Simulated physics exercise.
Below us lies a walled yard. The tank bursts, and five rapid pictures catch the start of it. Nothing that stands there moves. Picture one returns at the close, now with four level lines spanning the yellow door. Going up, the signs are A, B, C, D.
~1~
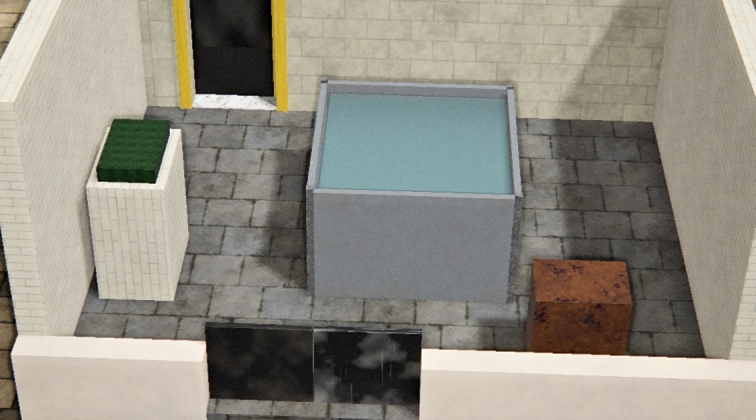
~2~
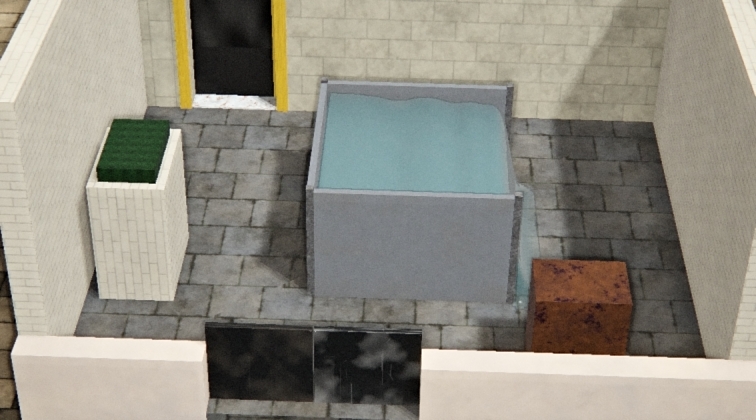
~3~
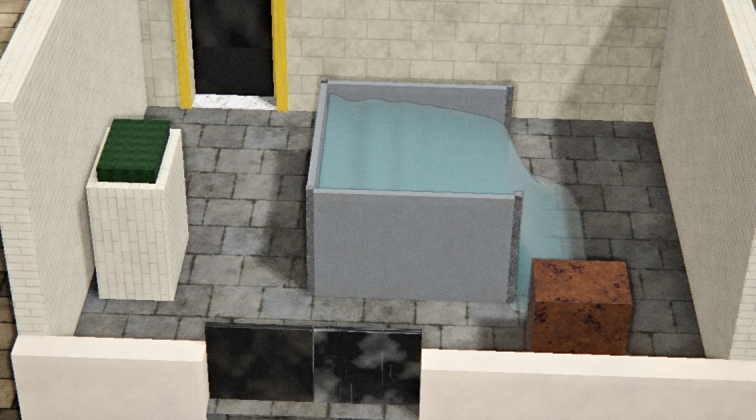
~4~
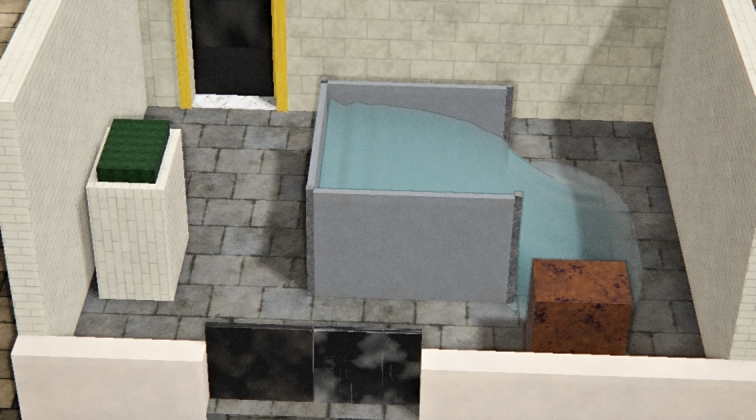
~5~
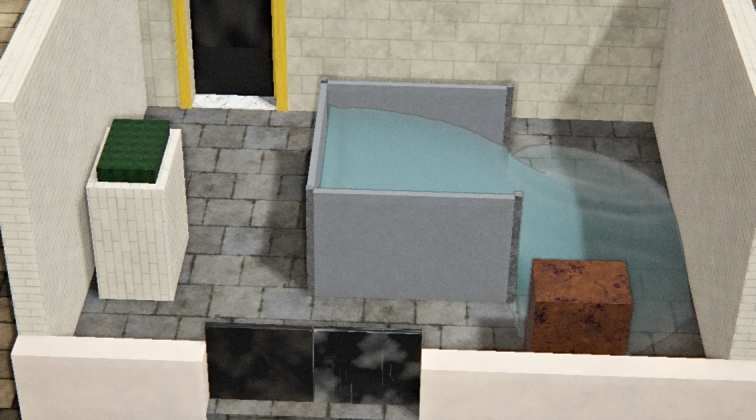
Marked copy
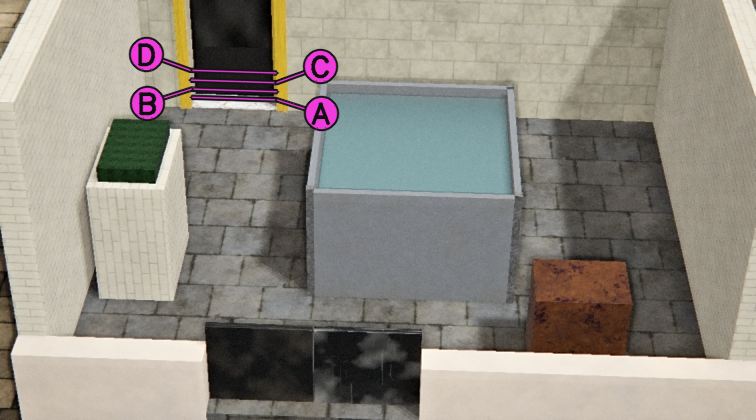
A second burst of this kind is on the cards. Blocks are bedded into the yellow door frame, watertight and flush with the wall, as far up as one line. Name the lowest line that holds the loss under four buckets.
B.
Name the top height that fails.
Height A.
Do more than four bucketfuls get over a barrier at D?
No, that is safe.
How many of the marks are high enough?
Three of them.
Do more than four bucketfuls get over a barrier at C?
No, that is safe.
On the marked copy, A at (234, 98); B at (234, 90); C at (233, 81); D at (233, 71); from the bottom up A, B, C, D.
With A, about 11 bucketfuls get in.
With B, a splash gets over, under a bucket.
With C, nothing gets over.
With D, nothing gets over.
